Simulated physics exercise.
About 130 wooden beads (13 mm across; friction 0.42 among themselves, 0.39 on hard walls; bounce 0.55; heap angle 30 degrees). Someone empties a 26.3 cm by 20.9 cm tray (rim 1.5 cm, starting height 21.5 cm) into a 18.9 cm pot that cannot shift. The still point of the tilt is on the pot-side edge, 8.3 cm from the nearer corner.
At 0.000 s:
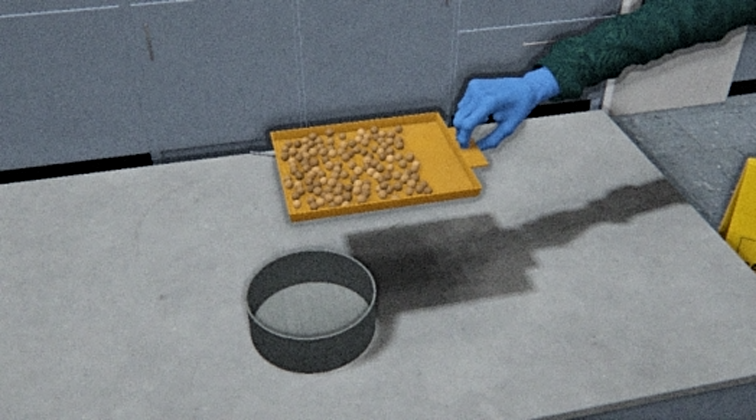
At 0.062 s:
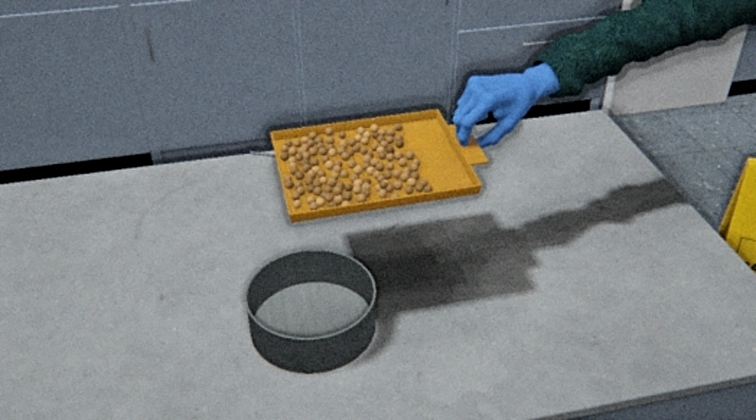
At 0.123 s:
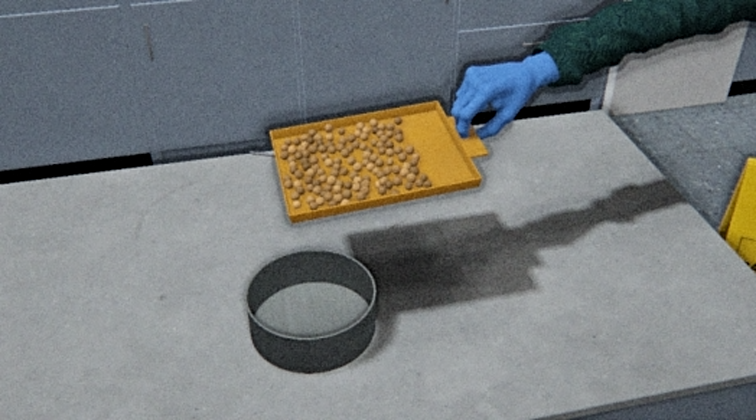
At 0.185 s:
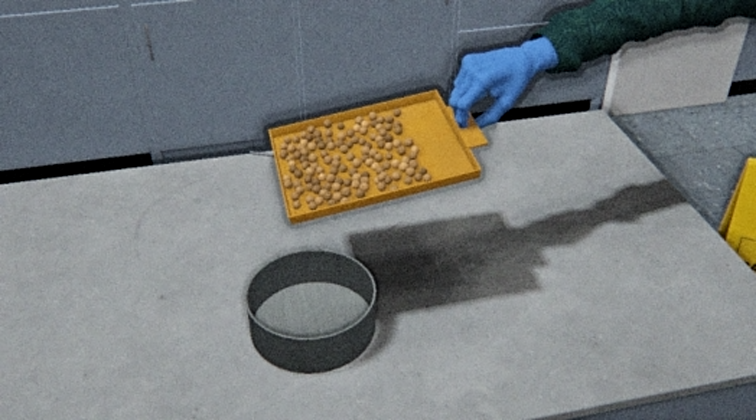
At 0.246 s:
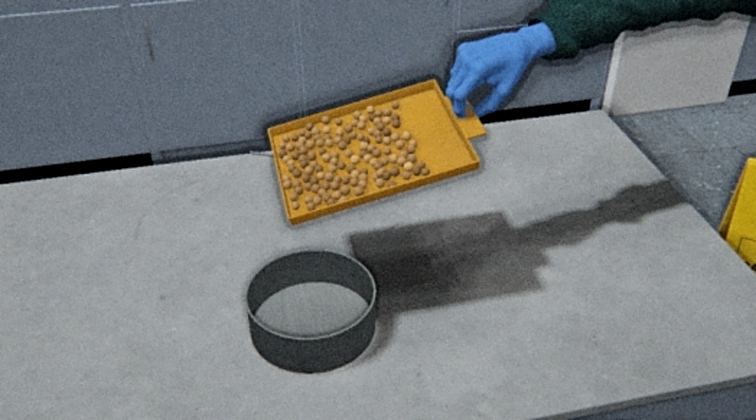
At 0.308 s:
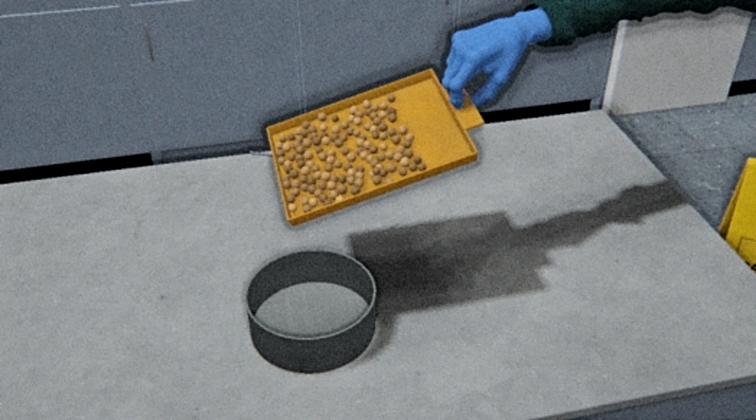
A blue-gloved hand slowly raises the right side of an orange tray of wooden beads.
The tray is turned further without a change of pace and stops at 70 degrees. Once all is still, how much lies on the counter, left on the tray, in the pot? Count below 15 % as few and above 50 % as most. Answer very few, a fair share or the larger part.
Counter: Very few, tray: The larger part, pot: Very few.
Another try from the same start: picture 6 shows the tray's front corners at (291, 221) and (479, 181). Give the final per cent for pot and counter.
Pot 0, counter 0.
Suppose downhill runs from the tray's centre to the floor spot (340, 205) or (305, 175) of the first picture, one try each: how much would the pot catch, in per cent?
About 0 and 0 per cent.
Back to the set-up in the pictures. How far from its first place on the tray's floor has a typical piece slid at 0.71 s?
Roughly 4 cm.
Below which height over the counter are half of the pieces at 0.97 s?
Some 28 cm.
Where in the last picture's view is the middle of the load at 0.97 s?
At about (298, 155).
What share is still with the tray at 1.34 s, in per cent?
Some 100 per cent of the load.
Then, at 0.71 s, tilt 42 degrees; the tray holds 100 %, the pot 0 %.
After 0.97 s, tilt 59 degrees; the tray holds 100 %, the pot 0 %.
After 1.34 s, tilt 70 degrees; the tray holds 100 %, the pot 0 %.
In the end, at 1.6 s, counter 0 %, tray 100 %, pot 0 %.
